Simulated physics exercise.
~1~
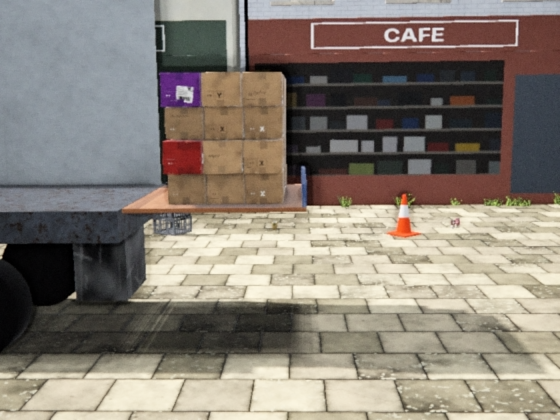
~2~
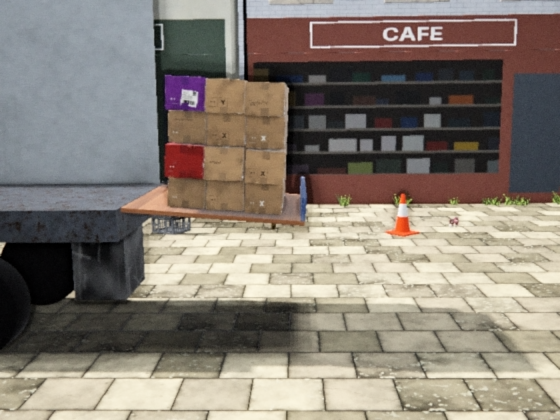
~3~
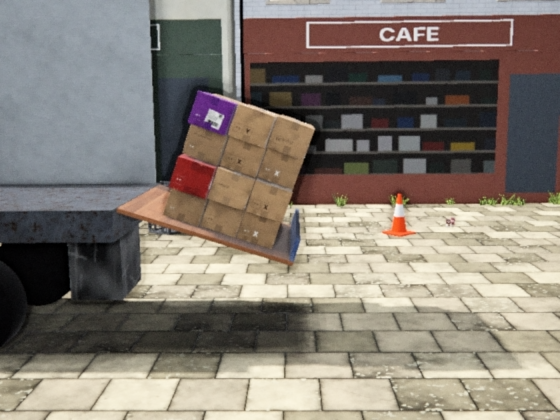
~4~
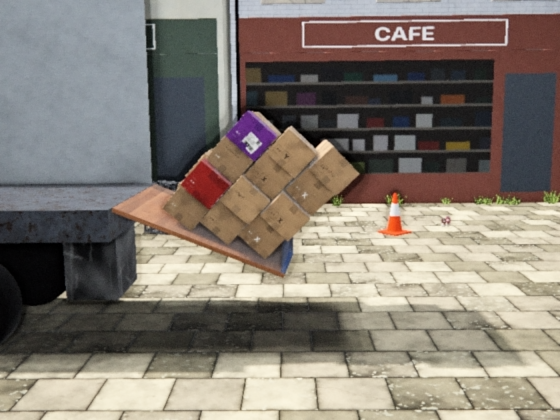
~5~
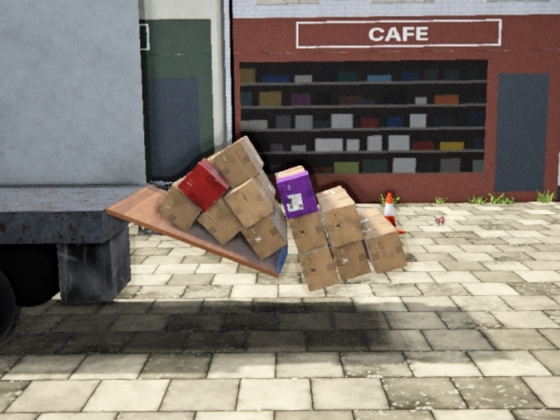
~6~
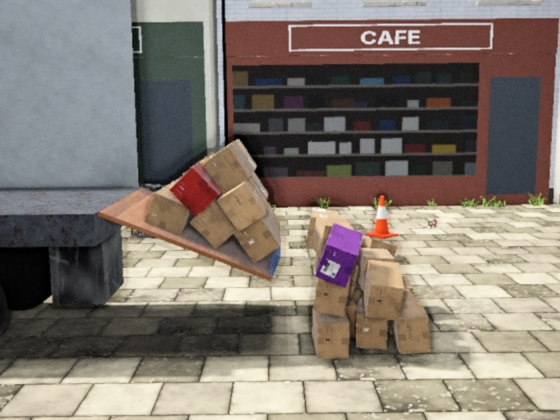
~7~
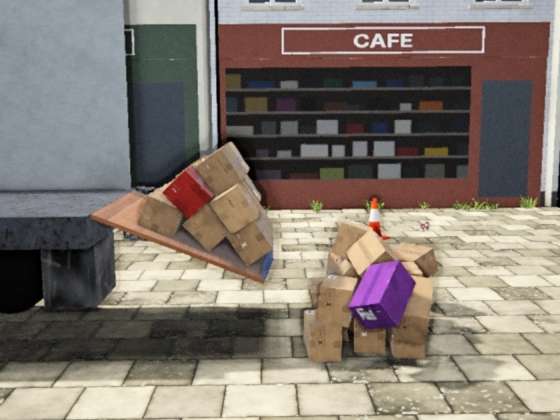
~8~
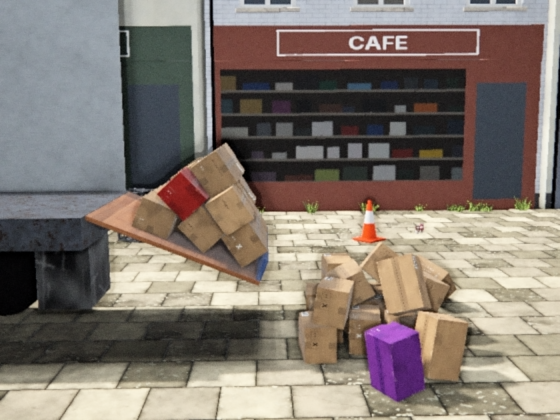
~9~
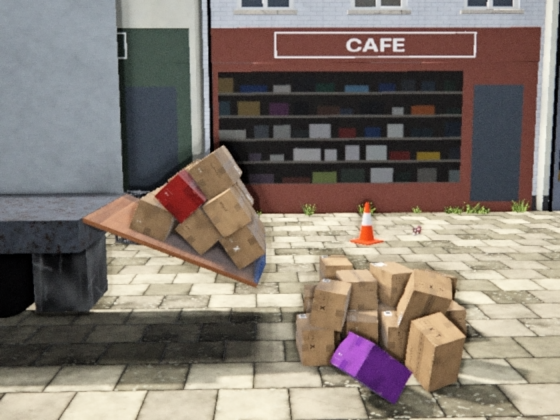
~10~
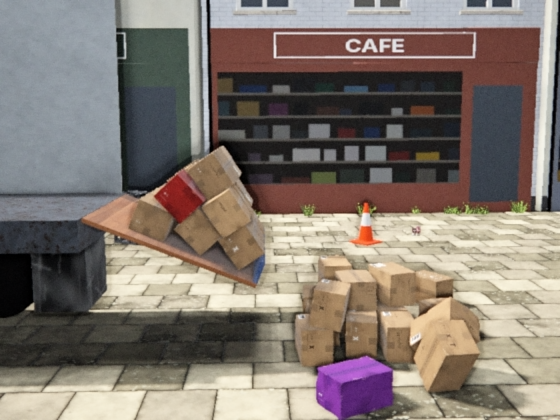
A grey lorry stands at the left of a paved street, seen from the side, with a block of taped brown cartons, one purple and one red, stacked on its orange-brown tail lift. Behind are a red cafe front and a small traffic cone. The platform tips down to the right, and the stack leans and slides towards its outer edge. The right-hand cartons, including the purple one, spill over and tumble into a heap on the paving. The purple carton rolls to the front and settles there, while the red one stays with the tilted cartons still on the sloping platform.
